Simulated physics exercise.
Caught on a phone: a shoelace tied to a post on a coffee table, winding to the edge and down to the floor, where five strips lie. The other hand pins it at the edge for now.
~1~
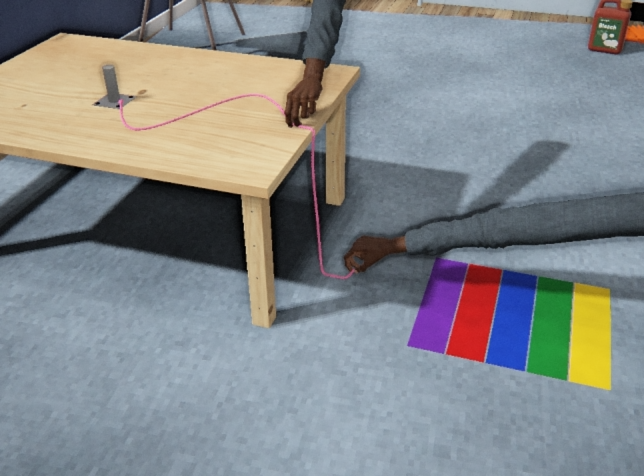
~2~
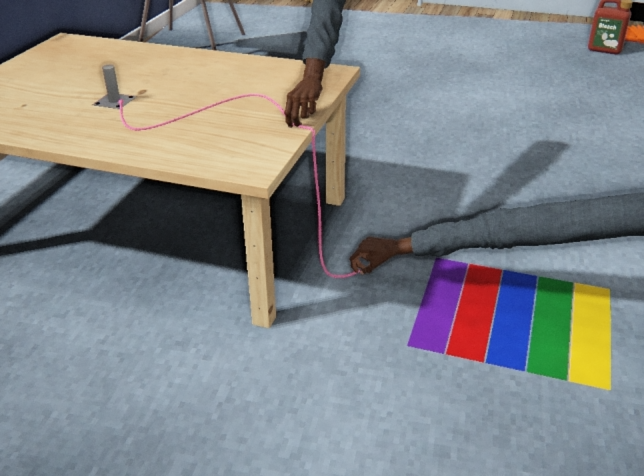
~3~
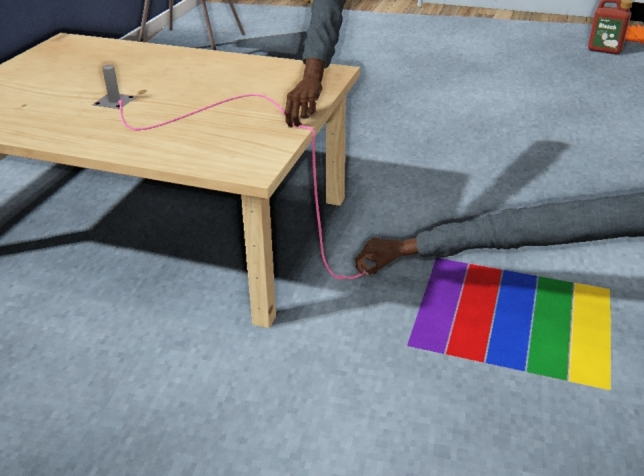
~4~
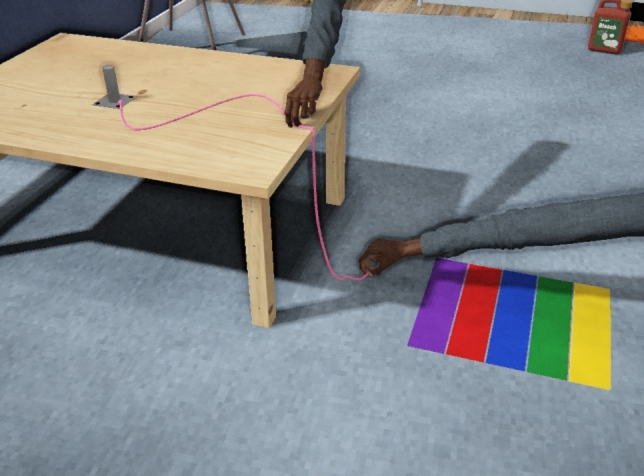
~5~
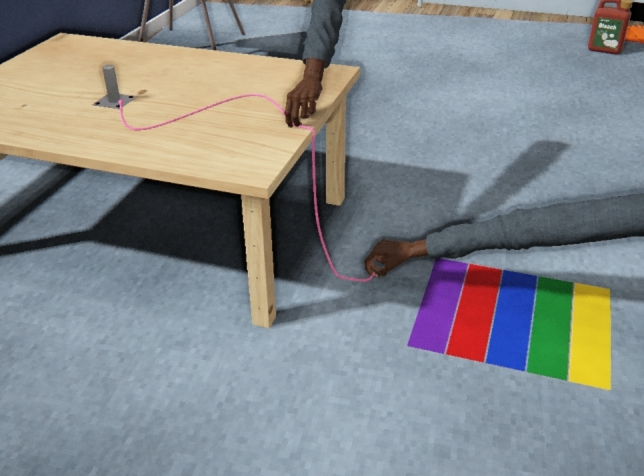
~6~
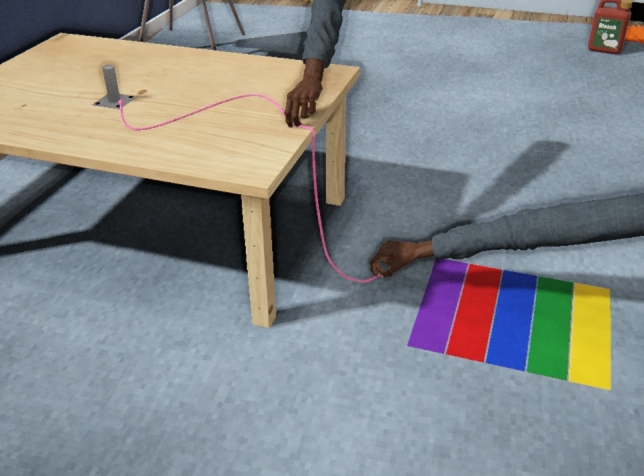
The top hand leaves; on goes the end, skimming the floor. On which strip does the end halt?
The yellow one.
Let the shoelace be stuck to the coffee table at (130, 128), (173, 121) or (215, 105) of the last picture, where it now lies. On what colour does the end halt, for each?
In that order: Green; green; blue.
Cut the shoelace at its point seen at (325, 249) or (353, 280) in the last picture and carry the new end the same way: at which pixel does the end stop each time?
In that order: (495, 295) and (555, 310).
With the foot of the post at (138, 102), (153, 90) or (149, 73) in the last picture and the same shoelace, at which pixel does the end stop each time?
About (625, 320), (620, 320) and (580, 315).
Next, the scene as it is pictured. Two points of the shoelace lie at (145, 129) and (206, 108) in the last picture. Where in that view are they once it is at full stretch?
About (194, 111), and the other about (258, 121).
Early on, end near (536, 305); over green.
Midway, end near (574, 312); over yellow.
At the end of the slack, end near (596, 316); over yellow. It halts on the yellow strip.
